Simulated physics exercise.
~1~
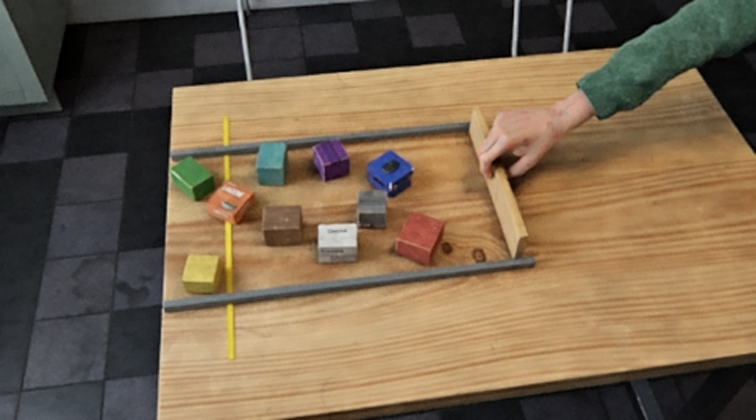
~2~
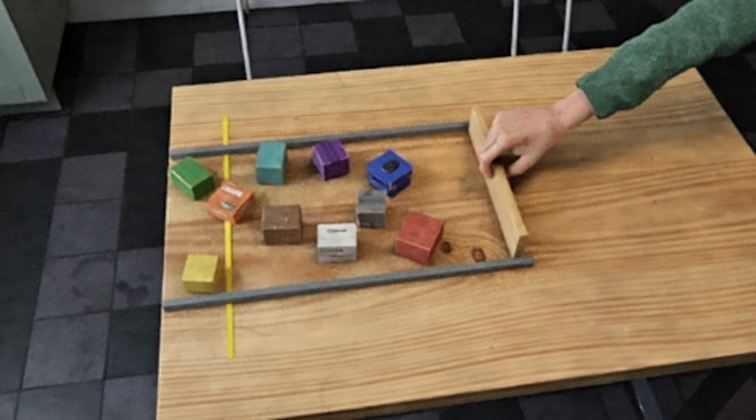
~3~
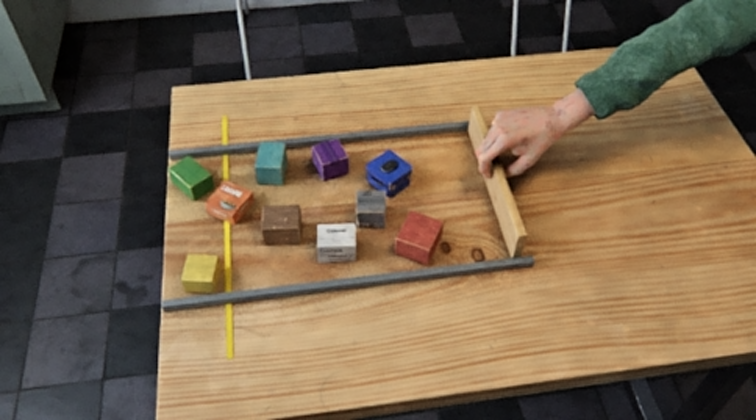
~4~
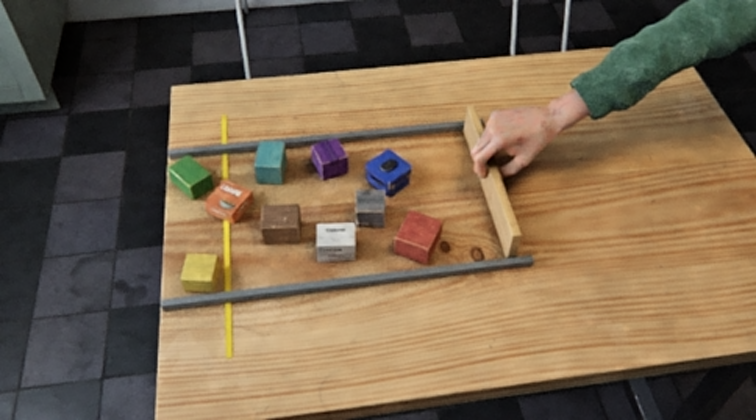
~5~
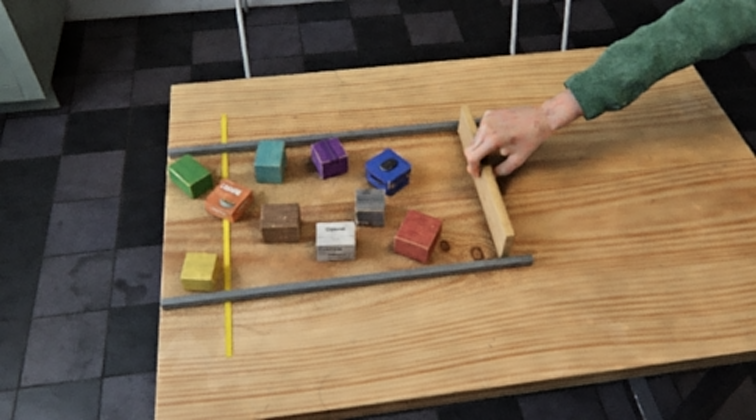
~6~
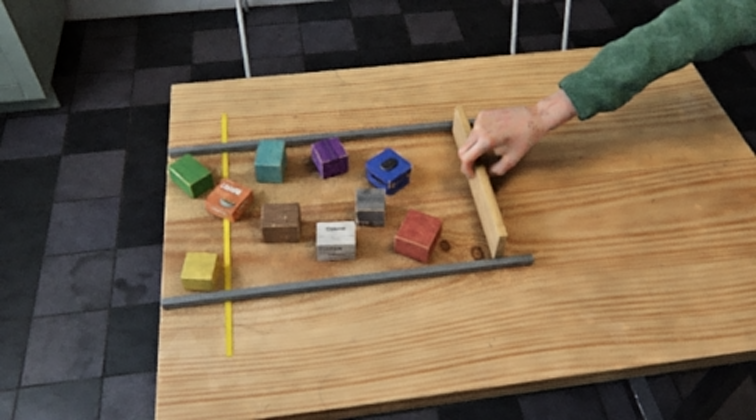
In this clip, ten small colored blocks sit scattered between two grey rails on a wooden table, near a yellow tape line, while a hand slides an upright wooden board slightly left and the blocks stay practically still.
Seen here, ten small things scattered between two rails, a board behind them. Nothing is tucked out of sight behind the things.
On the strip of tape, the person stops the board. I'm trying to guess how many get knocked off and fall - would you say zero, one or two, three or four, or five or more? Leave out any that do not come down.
After the sweep, the pieces gone from the top come to one or two, as it turns out.
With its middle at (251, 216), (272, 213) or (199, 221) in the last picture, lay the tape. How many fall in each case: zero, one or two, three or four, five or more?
Going through the three places in order, the answers are zero; no fall at all; at least five.
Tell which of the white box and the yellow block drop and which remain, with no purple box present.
Well, the white box is still there while the yellow block goes off the edge.
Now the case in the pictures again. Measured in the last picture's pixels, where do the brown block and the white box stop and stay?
Near (176, 234) and (167, 264).
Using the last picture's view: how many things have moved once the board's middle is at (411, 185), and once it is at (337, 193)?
Counts: 2 / 5.
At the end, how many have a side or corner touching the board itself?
The answer is 4.
Soon after, none off yet; green block at rest near (191, 176); yellow block at rest near (201, 272); orange box at rest near (229, 200).
After that, none off yet; green block displaced a little near (181, 176); yellow block displaced about its own width near (173, 278); orange box displaced about its own width near (203, 204).
In the end, the number that fall off is one or two; gone, yellow block and green block.
